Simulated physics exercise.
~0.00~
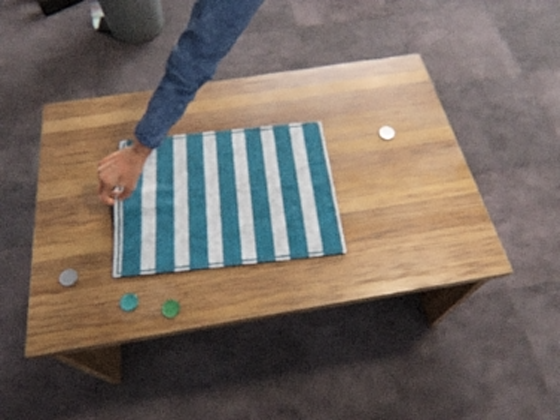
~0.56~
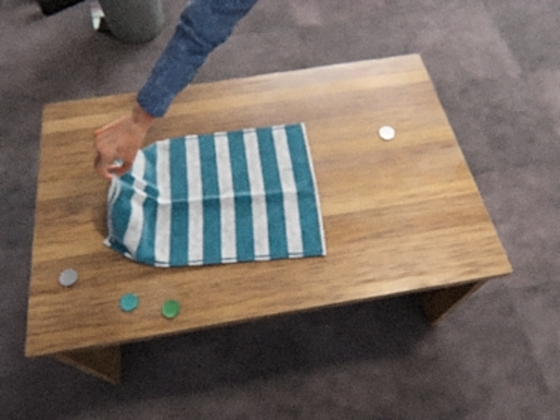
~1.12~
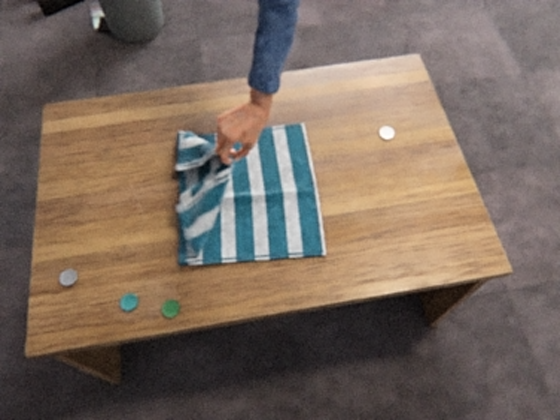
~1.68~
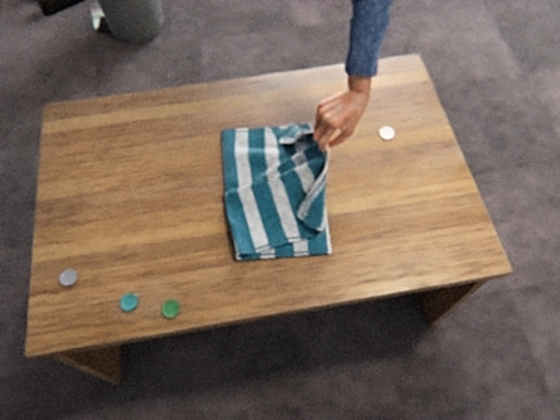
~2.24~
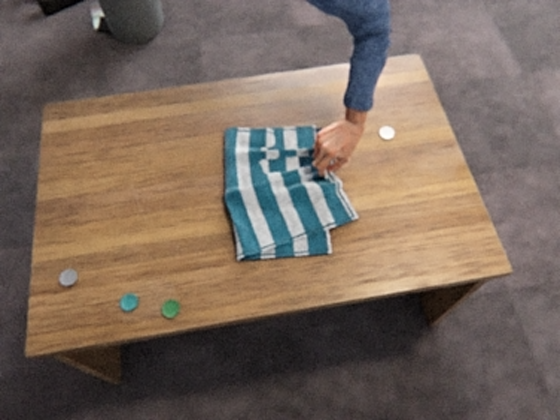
A hand pinched the left edge of a teal and white striped napkin on a wooden table, lifted it and drew it rightward, then set it down, leaving the cloth unevenly folded and the four small discs around it uncovered.
